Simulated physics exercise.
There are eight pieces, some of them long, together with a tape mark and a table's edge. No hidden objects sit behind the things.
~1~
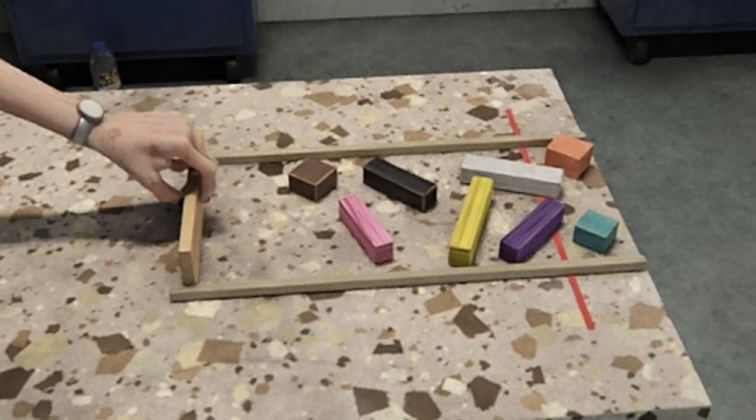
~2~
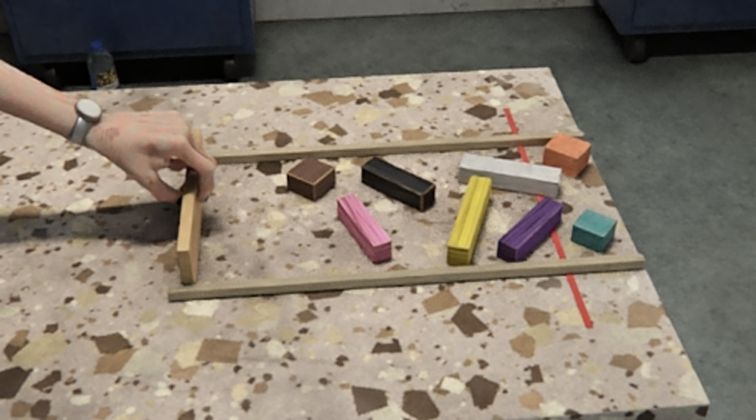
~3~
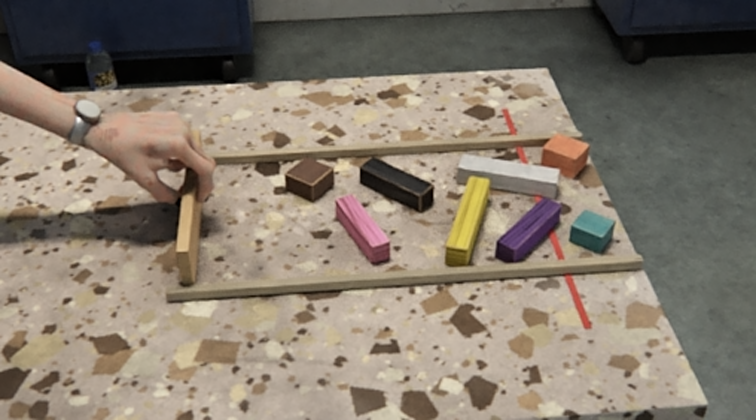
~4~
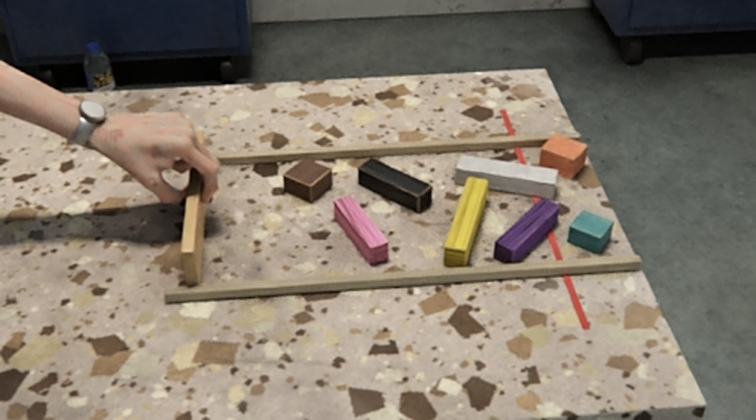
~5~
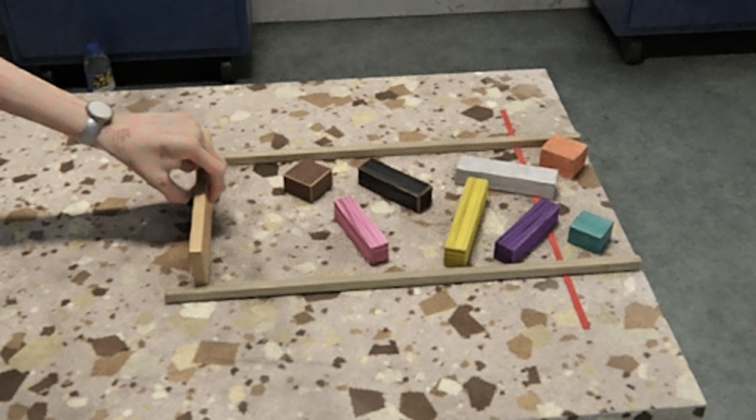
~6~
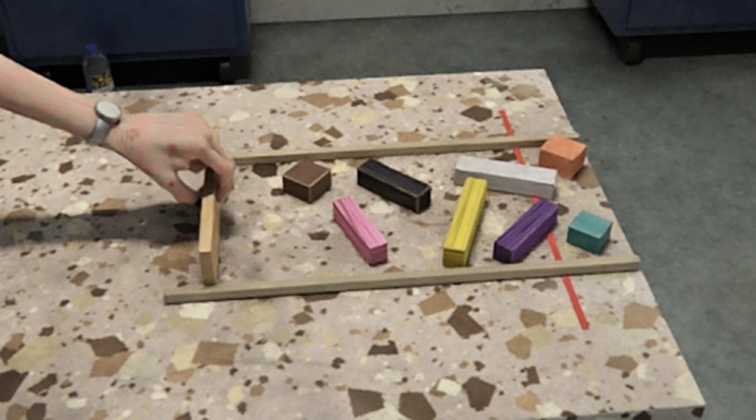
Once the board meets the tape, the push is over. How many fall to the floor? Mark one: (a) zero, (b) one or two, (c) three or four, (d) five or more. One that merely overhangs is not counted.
(c) three or four.
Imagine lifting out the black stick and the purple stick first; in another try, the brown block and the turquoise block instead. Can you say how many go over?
Try 1: 0; try 2: 0.
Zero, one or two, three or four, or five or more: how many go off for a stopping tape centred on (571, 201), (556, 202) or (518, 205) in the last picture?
Tape by tape, the falls would be five or over, then 3 or 4, then 1 or 2.
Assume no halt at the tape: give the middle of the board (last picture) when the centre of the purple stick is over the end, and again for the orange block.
I'd put it close to (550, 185), and close to (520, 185) for the other one.
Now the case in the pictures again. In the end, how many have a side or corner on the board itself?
The number is 2.
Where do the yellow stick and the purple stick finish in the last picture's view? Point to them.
The yellow stick finishes at (591, 218); the purple stick finishes at (614, 226).
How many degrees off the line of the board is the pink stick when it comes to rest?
It is near 0° out of line.
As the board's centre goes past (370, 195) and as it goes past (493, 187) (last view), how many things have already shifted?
At that stage 3; at the next, 8.
Soon after, none off yet; orange block at rest near (562, 156); turquoise block at rest near (589, 232); purple stick at rest near (526, 231).
Then, none off yet; orange block moving near (566, 156); turquoise block moving near (596, 232); purple stick moved a little near (564, 229).
At rest, the number that fall off is three or four; fallen, white bar, turquoise block and orange block.
